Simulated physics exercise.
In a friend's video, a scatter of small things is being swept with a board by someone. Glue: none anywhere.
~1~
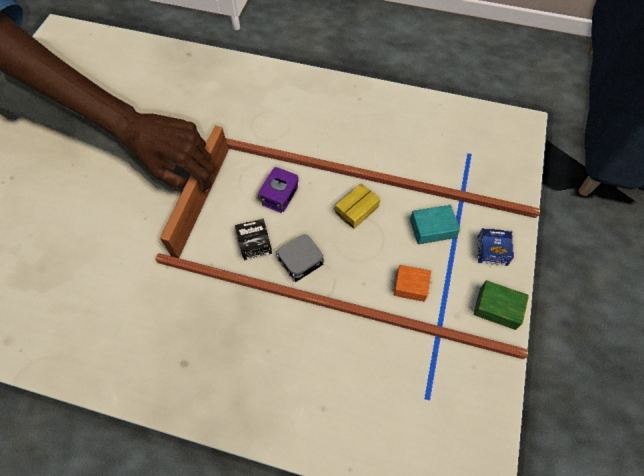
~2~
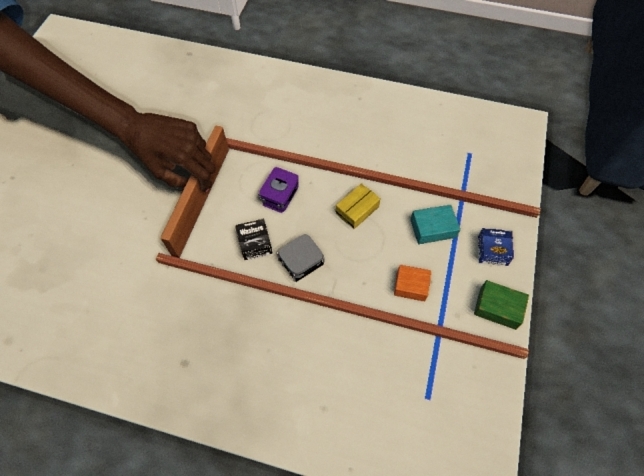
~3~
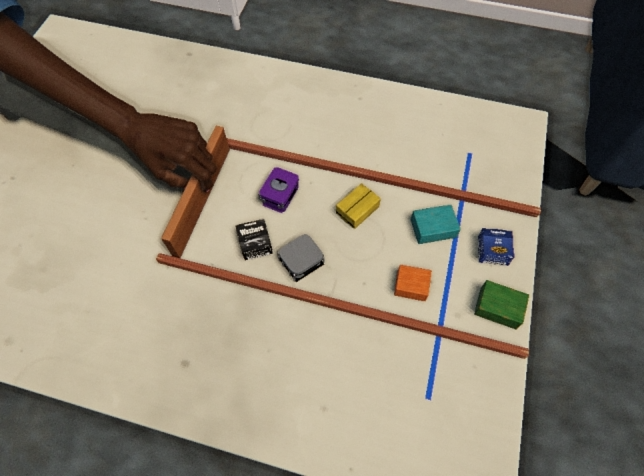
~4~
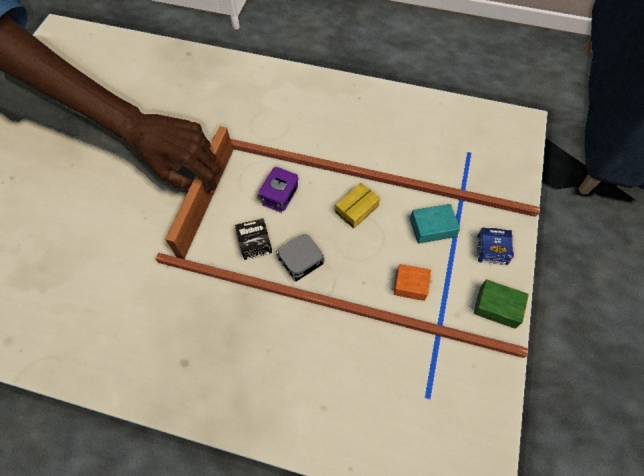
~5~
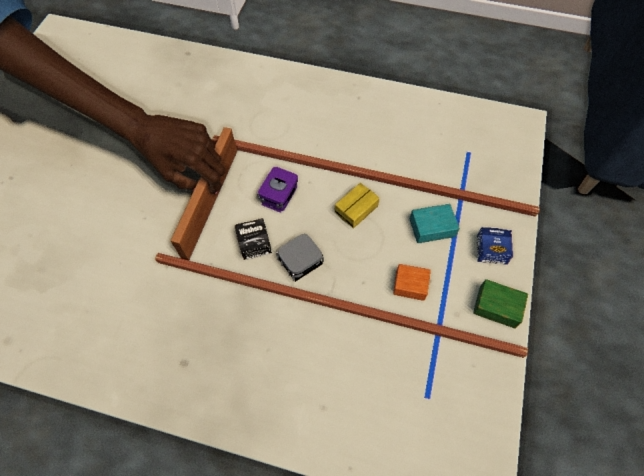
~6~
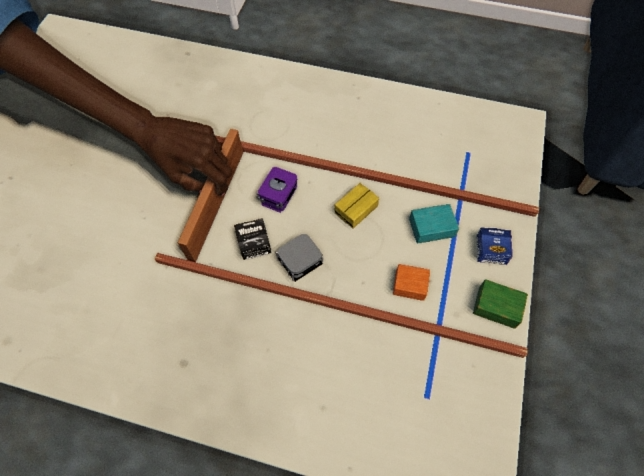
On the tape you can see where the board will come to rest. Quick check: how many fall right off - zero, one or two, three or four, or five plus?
Off the edge: Just one to two.
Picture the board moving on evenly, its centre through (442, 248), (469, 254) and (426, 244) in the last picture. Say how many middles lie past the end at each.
Respectively 1, 3 and 1.
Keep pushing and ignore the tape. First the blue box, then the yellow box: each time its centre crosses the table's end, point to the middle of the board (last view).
When the blue box crosses, the middle is near (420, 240); when the yellow box crosses, near (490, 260).
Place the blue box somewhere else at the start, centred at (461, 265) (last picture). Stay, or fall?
From there it stays put.
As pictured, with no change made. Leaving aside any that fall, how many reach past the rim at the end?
Overhanging: 2.
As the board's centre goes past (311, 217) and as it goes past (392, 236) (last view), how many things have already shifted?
At the first place 4, at the second 7.
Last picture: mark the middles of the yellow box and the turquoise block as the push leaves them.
(499, 233), and the other (533, 251).
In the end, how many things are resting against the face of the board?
It touches 3.
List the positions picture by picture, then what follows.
In the first frame, green block (501, 305); blue box (495, 247); turquoise block (434, 225); board (198, 190); tape (451, 261).
In the second frame, blue box (496, 247); orange block (412, 283).
In the third frame, turquoise block (435, 224); yellow box (358, 206).
In the fourth frame, green block (501, 304); black box (254, 239).
In the fifth frame, blue box (495, 246); board (207, 192).
In the sixth frame, green block (500, 304); blue box (494, 246); turquoise block (434, 224); board (213, 194); tape (450, 260).
Soon after, none off yet; green block at rest near (500, 304); blue box at rest near (494, 246); turquoise block at rest near (434, 224).
Then, none off yet; green block at rest near (500, 304); blue box at rest near (494, 246); turquoise block moving near (439, 225).
Further on, none off yet; green block at rest near (501, 304); blue box moved about its own width near (534, 257); turquoise block moved about its own width near (498, 244).
At rest, the number that fall off is one or two; fallen, blue box.
